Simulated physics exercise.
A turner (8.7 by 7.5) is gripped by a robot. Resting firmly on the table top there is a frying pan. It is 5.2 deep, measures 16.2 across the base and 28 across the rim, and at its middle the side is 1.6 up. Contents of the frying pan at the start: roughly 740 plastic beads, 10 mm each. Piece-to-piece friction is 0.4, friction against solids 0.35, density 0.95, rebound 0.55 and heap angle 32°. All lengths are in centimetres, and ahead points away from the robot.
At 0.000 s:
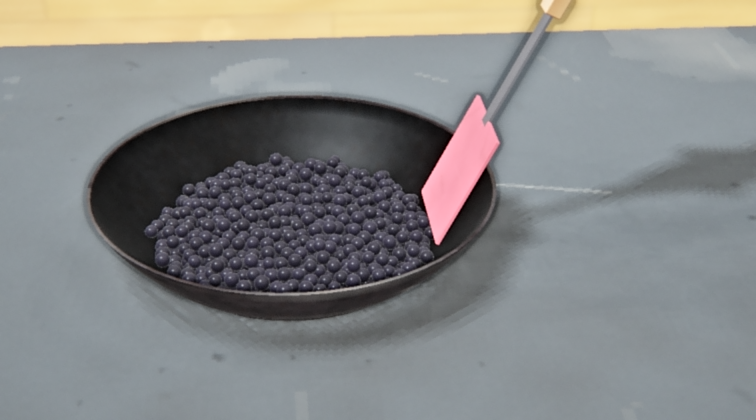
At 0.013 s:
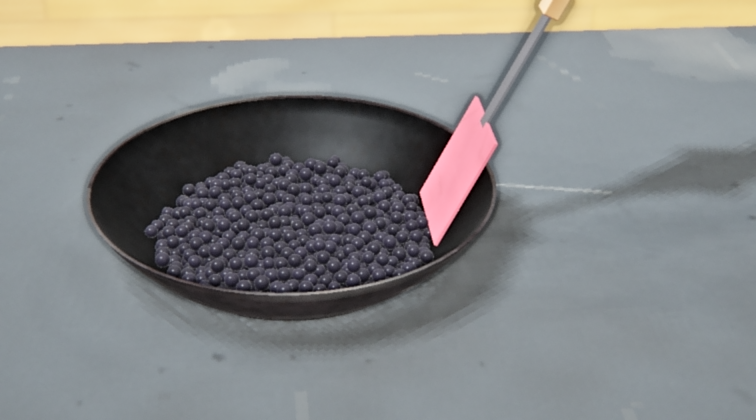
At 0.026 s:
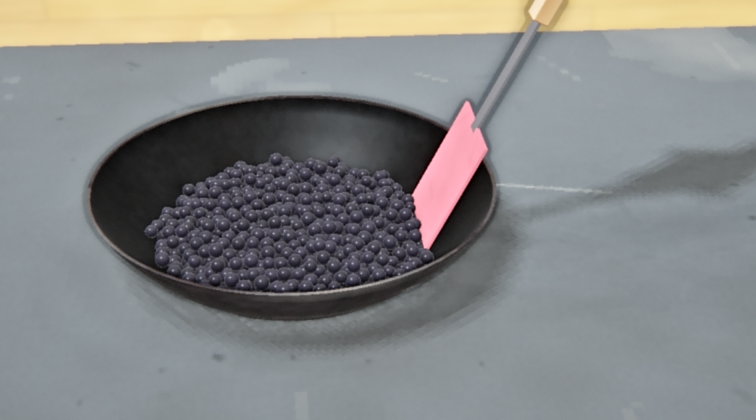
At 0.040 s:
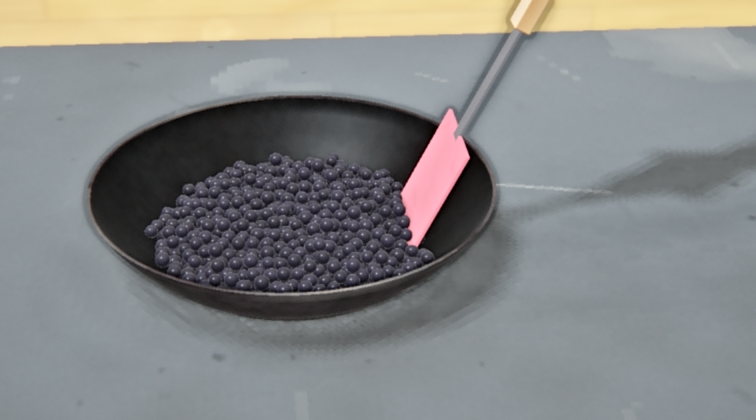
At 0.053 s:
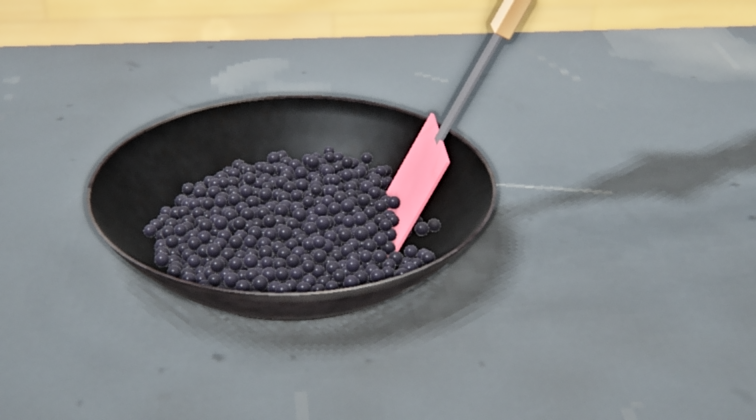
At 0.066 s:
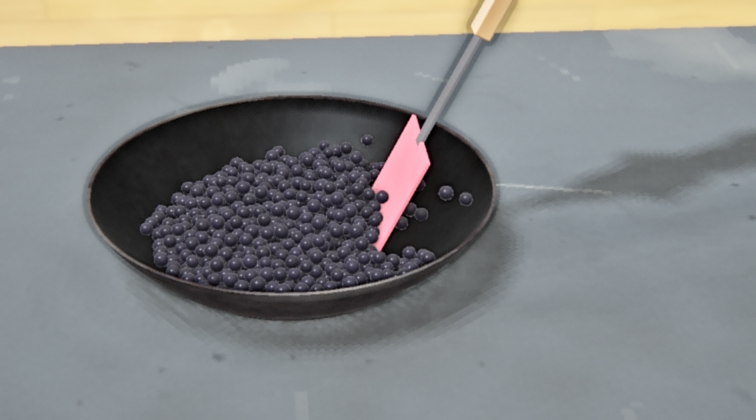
A pink turner with a grey shaft and pale wooden handle slides leftward from the right side of a black frying pan into a heap of dark beads. The pan rests on a grey table top with a yellow strip behind, seen from above at an angle by a still camera. The blade pushes the heap's right edge left, and a few beads roll out behind it.
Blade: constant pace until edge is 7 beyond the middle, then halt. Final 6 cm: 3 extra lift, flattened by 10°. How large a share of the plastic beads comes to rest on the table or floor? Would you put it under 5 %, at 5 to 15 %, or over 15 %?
I would say 5 to 15 %.
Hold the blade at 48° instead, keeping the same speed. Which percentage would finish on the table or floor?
Result, estimated: 5 %.
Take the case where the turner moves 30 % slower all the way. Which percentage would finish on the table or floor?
Estimated share: Some 0 %.
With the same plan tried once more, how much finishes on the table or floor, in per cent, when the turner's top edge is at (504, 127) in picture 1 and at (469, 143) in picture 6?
Around 0 per cent finishes on the table or floor.
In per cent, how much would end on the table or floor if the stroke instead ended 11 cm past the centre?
Estimate: Approx. 30 %.
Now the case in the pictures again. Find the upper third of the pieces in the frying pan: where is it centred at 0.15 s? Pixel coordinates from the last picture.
Near pixel (240, 202).
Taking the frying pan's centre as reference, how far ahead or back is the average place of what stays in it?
Roughly 4.0 centimetres ahead.
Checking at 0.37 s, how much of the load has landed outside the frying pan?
Share at that moment: About 8 %.
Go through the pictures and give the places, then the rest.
Turner top edge at (488, 118), sloping 64°; upper third of the load around (294, 218), from x 150 to 430, top at y 160; 735 in the frying pan, in the first frame.
Turner top edge at (486, 119), sloping 64°; upper third of the load around (294, 218), from x 150 to 430, top at y 160, in the second frame.
Turner top edge at (477, 125), sloping 64°; upper third of the load around (294, 217), from x 150 to 425, top at y 160, in the third frame.
Turner top edge at (459, 132), sloping 64°; upper third of the load around (301, 216), from x 150 to 425, top at y 160, in the fourth frame.
Turner top edge at (440, 137), sloping 64°; upper third of the load around (308, 212), from x 150 to 435, top at y 150, in the fifth frame.
Turner top edge at (421, 138), sloping 64°; upper third of the load around (302, 208), from x 145 to 465, top at y 140; 735 in the frying pan, in the sixth frame.
After 0.11 s, sloping 64°, highest piece 15 above the table; 733 in the frying pan, 2 on the blade or in flight.
After 0.15 s, sloping 61°, highest piece 22 above the table; 732 in the frying pan, 3 on the blade or in flight.
After 0.37 s, sloping 54°, highest piece 34 above the table; 665 in the frying pan, 55 on the table or floor, 15 on the blade or in flight.
After 1.42 s, sloping 54°, highest piece 5 above the table; 665 in the frying pan, 70 on the table or floor.
At rest, 665 in the frying pan, 70 on the table or floor. That is 10 % on the table or floor.
